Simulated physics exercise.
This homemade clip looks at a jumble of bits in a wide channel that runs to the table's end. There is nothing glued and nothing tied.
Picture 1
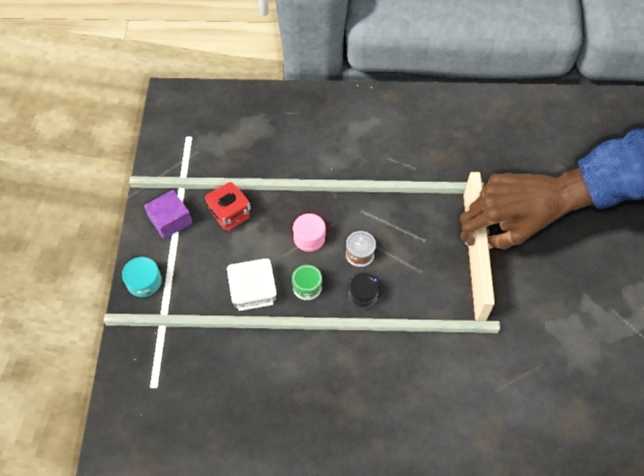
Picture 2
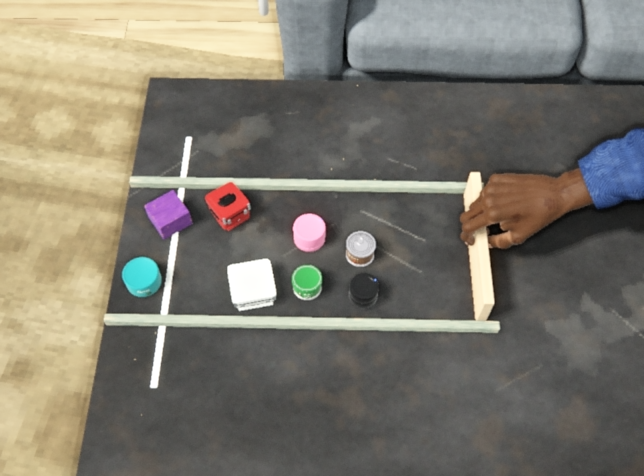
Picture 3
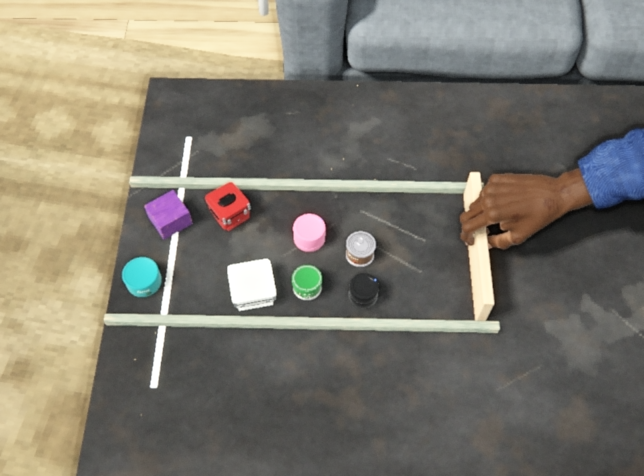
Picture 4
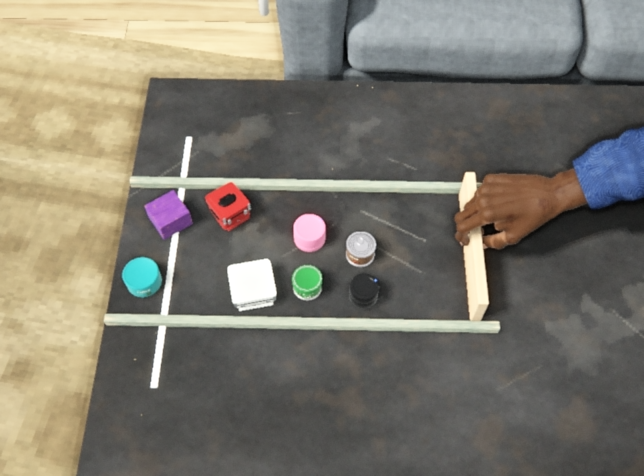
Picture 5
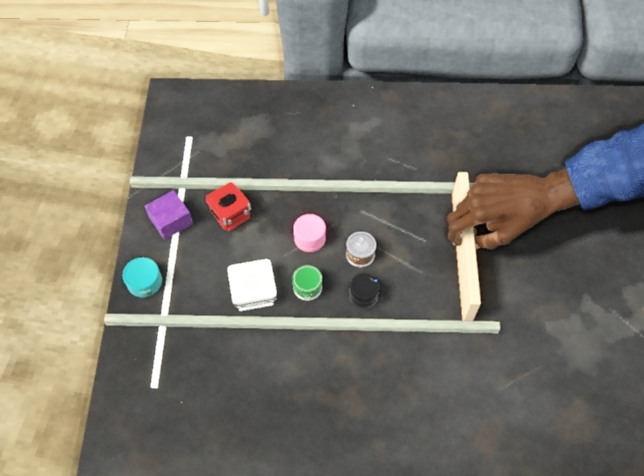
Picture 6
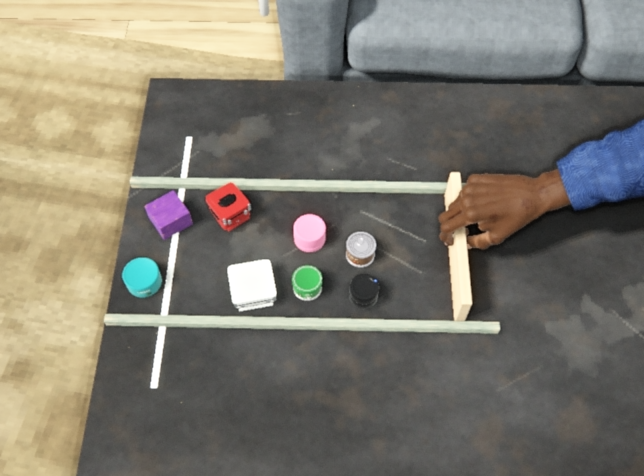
On a dark table, a hand slides a wooden board slightly left toward scattered small containers.
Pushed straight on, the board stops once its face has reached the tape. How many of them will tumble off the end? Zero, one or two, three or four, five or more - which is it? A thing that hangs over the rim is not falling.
Tally: One to two.
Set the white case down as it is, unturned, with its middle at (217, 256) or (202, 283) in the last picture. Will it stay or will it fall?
Result by position: It stays aboard / stays aboard.
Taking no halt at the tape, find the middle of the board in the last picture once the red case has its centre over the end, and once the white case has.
Near (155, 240) in the first case, near (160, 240) in the other.
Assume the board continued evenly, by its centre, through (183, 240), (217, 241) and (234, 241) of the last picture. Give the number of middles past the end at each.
Counts: 1, 0, 0.
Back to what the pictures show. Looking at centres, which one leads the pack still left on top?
The purple block.
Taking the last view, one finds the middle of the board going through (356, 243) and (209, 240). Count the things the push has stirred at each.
2, then 8.
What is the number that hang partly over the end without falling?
So the number is 3.
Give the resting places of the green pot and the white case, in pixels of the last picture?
(134, 261) and (118, 294), approximately.
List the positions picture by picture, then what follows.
The first frame shows turquoise tub (142, 277); purple block (169, 215); red case (228, 206); board (478, 245); tape (173, 250).
The second frame shows purple block (169, 215); brown pot (360, 249).
The third frame shows red case (228, 207); black lid (364, 291).
The fourth frame shows turquoise tub (143, 277); pink lid (310, 233).
The fifth frame shows purple block (169, 215); white case (253, 285).
The sixth frame shows turquoise tub (143, 278); purple block (169, 215); red case (229, 207); board (457, 245); tape (173, 250).
A little later, none off yet; turquoise tub at rest near (143, 278); purple block at rest near (169, 215); red case at rest near (229, 207).
Next, none off yet; turquoise tub shifted a little near (124, 276); purple block shifted a little near (154, 218); red case shifted about its own width near (181, 201).
When it is over, the number that fall off is one or two; down, turquoise tub.
